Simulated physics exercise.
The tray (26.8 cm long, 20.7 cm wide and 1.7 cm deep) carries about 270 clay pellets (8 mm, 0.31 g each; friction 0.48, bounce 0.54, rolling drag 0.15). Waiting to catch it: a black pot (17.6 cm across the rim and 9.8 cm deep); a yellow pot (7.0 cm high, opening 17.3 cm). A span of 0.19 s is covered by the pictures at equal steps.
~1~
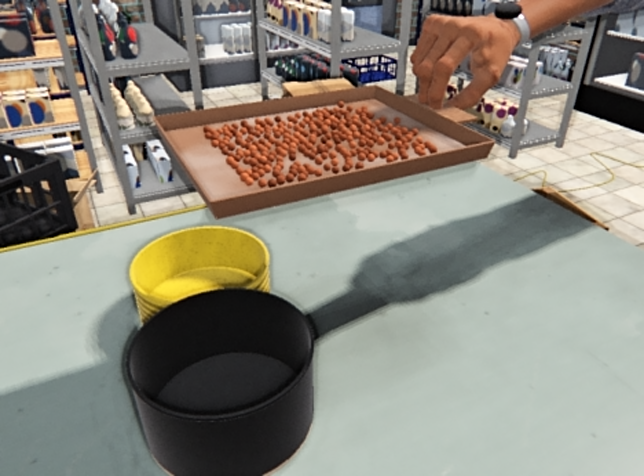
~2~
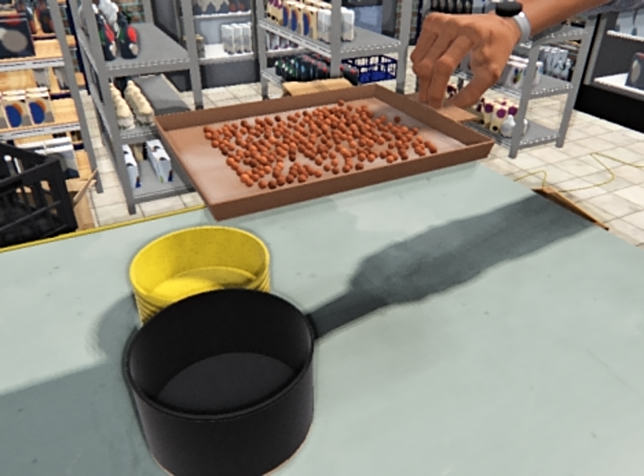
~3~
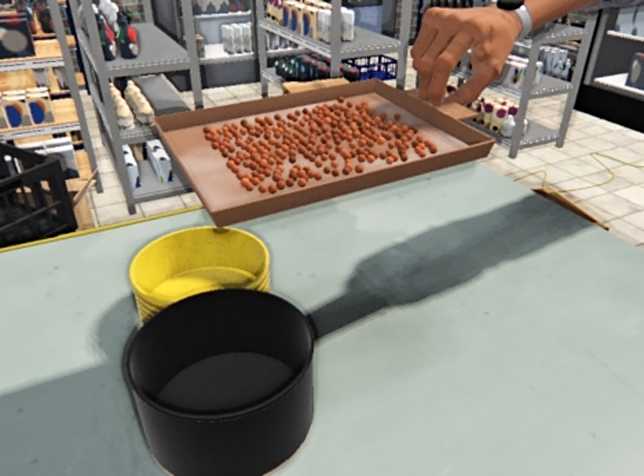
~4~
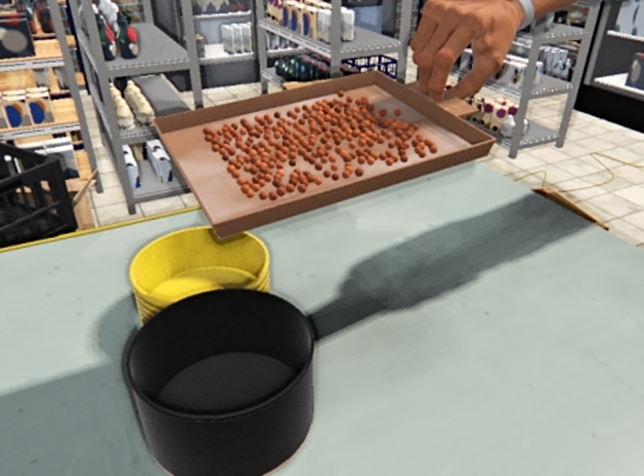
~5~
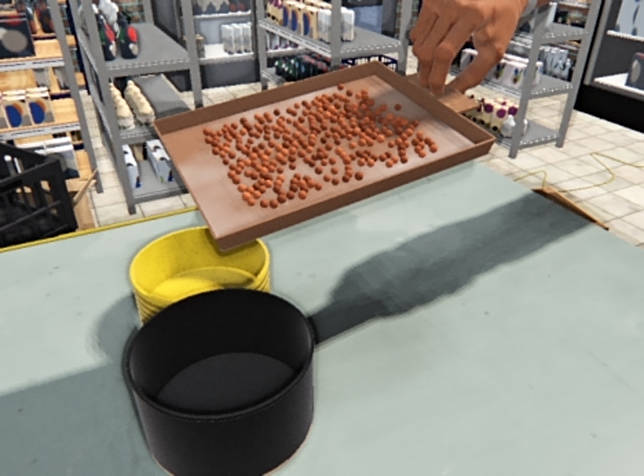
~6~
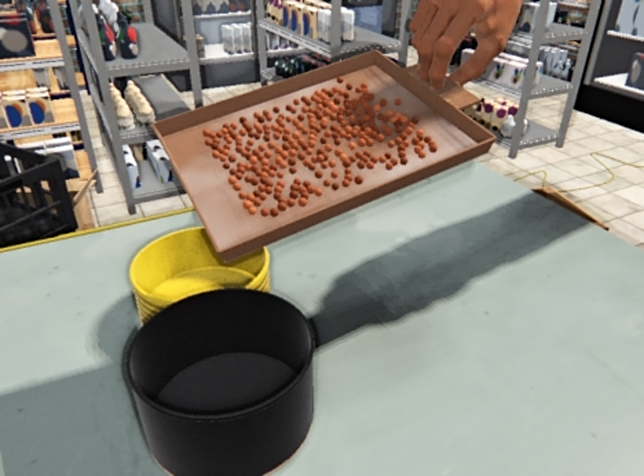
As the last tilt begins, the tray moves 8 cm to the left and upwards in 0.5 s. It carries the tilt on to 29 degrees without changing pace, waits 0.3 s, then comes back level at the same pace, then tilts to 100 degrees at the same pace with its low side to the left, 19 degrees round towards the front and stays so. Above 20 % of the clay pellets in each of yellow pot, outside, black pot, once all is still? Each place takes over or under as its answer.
Yellow pot - under; outside everything - under; black pot - over.
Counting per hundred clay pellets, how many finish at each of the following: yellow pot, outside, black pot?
Yellow pot: 5; outside: 10; black pot: 90.
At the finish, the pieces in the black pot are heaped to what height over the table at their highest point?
Some 2.0 cm.
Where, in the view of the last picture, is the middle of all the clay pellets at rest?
Around (249, 389).
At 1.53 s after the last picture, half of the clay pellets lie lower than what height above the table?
I'd say about 22 cm.
Then, 0.59 s after the last picture, tilt 23 degrees; tray 100 %; middle of all pieces on or above the table near (279, 205).
Then, 1.08 s after the last picture, tilt 21 degrees; tray 100 %; middle of all pieces on or above the table near (243, 191).
Then, 1.53 s after the last picture, tilt 73 degrees; tray 95 %; middle of all pieces on or above the table near (242, 221).
Then, 1.97 s after the last picture, tilt 100 degrees; black pot 80 %, outside 5 %, tray 5 %, in the air 5 %; middle of all pieces on or above the table near (248, 358).
In the end, black pot 90 %, yellow pot 5 %, outside 10 %, tray 0 %.
